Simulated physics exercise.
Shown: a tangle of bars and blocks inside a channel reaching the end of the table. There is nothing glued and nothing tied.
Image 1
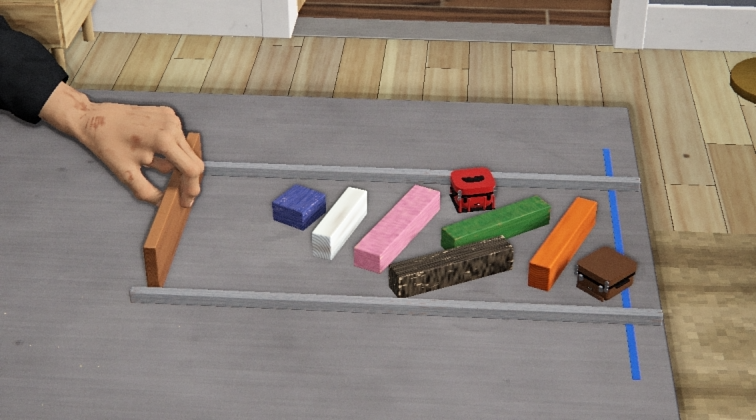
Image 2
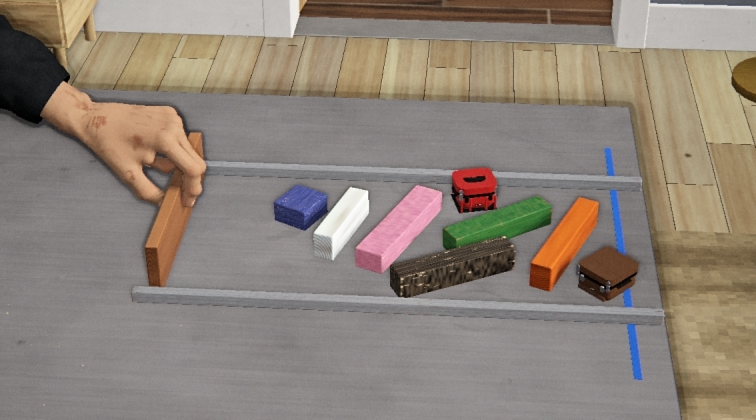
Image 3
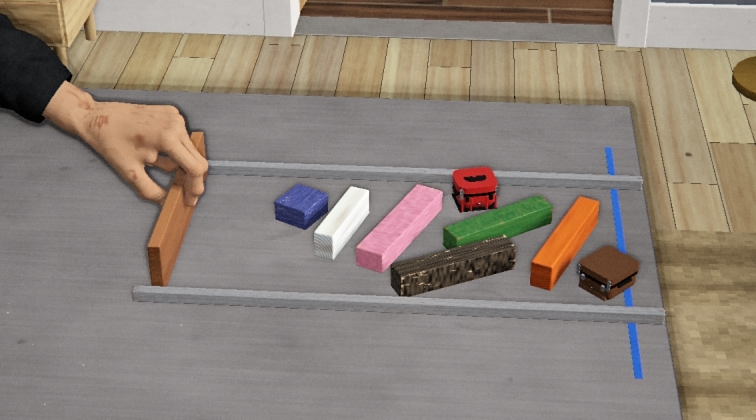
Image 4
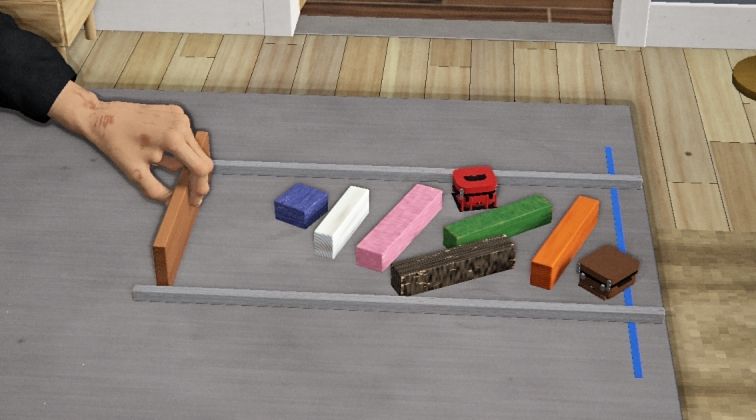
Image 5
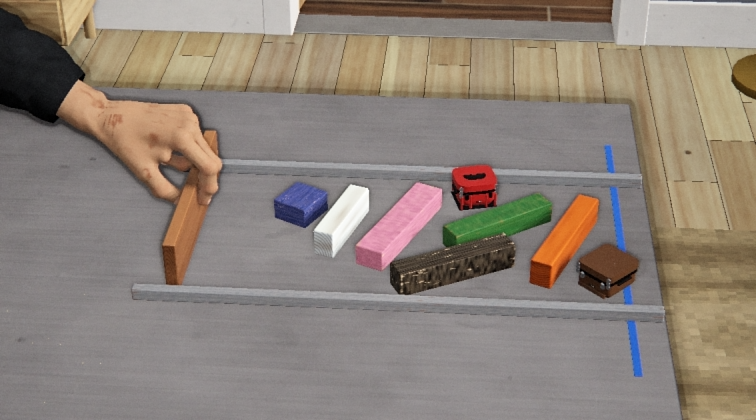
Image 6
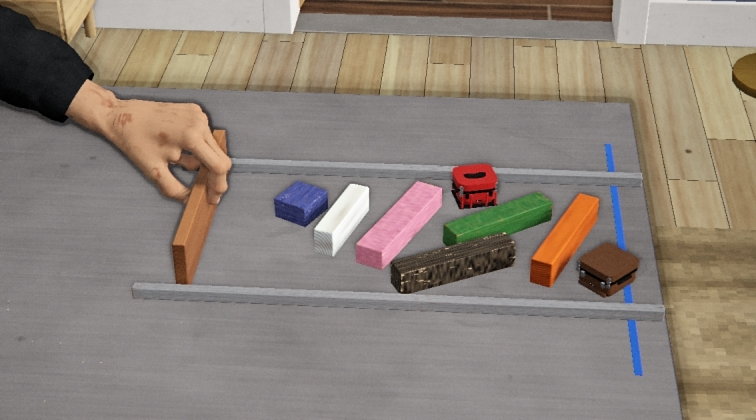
On a gray table, a hand slides a brown board slightly right toward still, colorful blocks.
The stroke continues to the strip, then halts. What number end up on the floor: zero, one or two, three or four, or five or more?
Band: Five and up.
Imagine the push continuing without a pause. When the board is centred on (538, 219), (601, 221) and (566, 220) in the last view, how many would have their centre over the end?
By position: 2 / 6 / 3.
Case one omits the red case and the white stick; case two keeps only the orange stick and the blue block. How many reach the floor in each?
The first removal gives 5, the second gives 5.
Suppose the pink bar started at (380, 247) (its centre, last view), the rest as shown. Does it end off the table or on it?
Lab note: It goes off the edge.
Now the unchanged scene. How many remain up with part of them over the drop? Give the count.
I get 2.
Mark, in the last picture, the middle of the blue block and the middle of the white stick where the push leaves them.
Okay, so first (637, 211), and next (657, 236).
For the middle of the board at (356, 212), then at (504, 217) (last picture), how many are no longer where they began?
So far 3, and 8 at the second.
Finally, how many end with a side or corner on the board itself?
Tally at the end: 2.
Soon after, none off yet; brown case at rest near (608, 272); orange stick at rest near (565, 239); green bar at rest near (498, 222).
After that, none off yet; brown case displaced about its own width near (655, 275); orange stick displaced a little near (628, 246); green bar displaced about its own width near (586, 231).
In the end, the number that fall off is five or more; gone, pink bar, black bar, red case, green bar, orange stick and brown case.
